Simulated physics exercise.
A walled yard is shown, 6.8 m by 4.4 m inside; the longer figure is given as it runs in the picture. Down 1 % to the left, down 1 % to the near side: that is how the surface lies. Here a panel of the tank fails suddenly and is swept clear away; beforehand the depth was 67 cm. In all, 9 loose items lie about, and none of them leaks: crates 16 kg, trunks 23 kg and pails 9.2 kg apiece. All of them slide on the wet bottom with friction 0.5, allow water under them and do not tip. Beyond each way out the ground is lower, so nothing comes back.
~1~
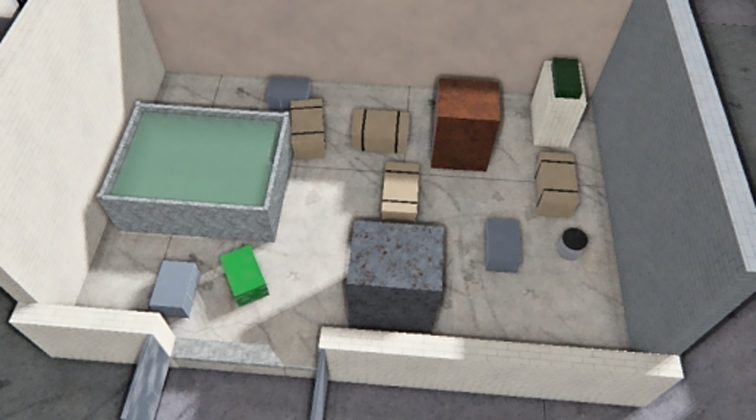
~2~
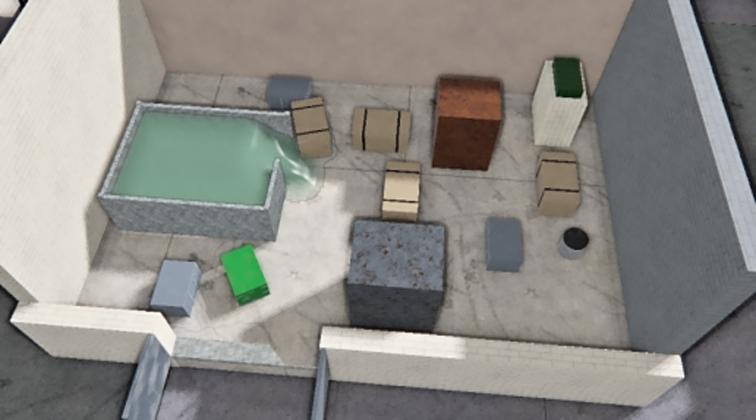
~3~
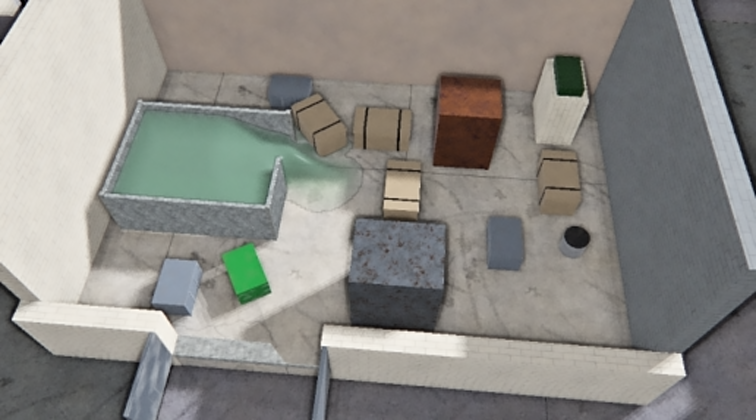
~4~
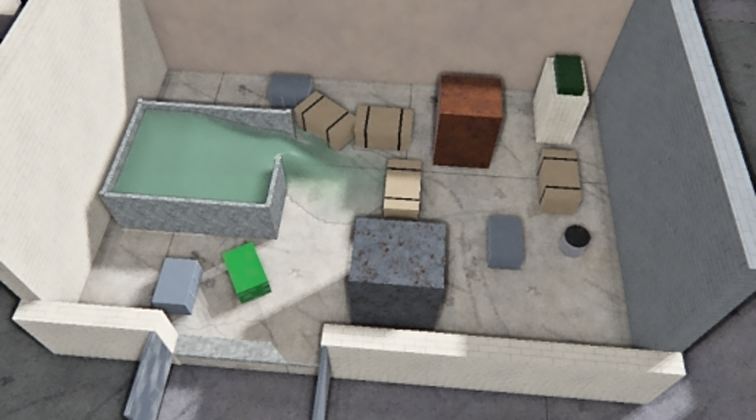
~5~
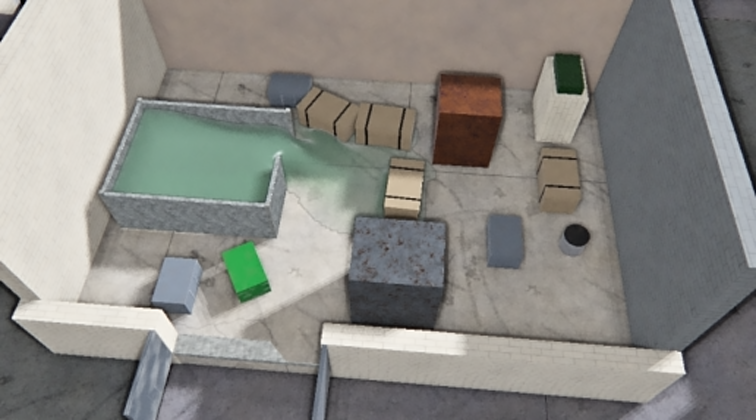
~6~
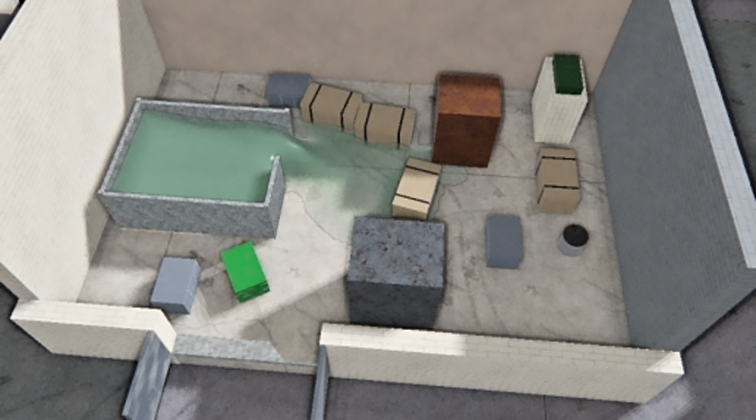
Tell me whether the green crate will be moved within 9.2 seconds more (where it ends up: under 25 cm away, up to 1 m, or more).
Expect a moderate change in position.
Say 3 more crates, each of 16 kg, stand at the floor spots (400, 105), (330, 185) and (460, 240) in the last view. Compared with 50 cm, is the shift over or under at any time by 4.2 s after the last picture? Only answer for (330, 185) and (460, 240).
So that's across the line and then across the line.
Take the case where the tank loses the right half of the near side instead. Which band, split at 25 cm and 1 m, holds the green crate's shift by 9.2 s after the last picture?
My answer is that the green crate is flushed far out.
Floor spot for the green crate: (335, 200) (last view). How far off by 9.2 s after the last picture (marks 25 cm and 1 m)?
By that time it is swept a long way.
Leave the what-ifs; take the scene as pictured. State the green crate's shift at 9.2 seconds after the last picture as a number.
Distance: Near 50 cm.
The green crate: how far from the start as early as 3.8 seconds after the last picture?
Roughly 0 cm.
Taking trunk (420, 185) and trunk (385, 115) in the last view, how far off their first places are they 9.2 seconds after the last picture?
Lab note - net shifts in order: 140 cm; 120 cm.
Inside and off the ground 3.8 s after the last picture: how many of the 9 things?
Just then, the number is 5.
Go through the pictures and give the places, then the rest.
The green crate at (243, 270), on the bottom; 2.9 m2 under water; 0 of 9 have shifted, in the first picture.
The green crate at (244, 269) rests on the ground; 3.3 m2 under water; 0 of 9 have shifted, in the second picture.
The green crate at (245, 268), on the bottom; 3.8 m2 under water; 1 of 9 have shifted, in the third picture.
The green crate at (245, 267) rests on the ground; water covers 4.5 m2; 1 of 9 have shifted, in the fourth picture.
The green crate at (245, 266), on the bottom; water covers 5.2 m2; 1 of 9 have shifted, in the fifth picture.
The green crate at (244, 266) rests on the ground; 6.1 m2 under water; 3 of 9 have shifted, in the sixth picture.
Then, 1.2 s after the last picture the green crate is near (244, 266), 0.0 m from its start, aground; 0 of 9 are out; 2 afloat.
Then, 3.8 s after the last picture the green crate is near (244, 266), 0.0 m from its start, aground; 0 of 9 are out; 5 afloat.
Then, 6.2 s after the last picture the green crate is near (244, 266), 0.0 m from its start, aground; 0 of 9 are out; 5 afloat.
Then, 9.2 s after the last picture the green crate is near (205, 272), 0.5 m from its start, aground; 0 of 9 are out; 4 afloat.
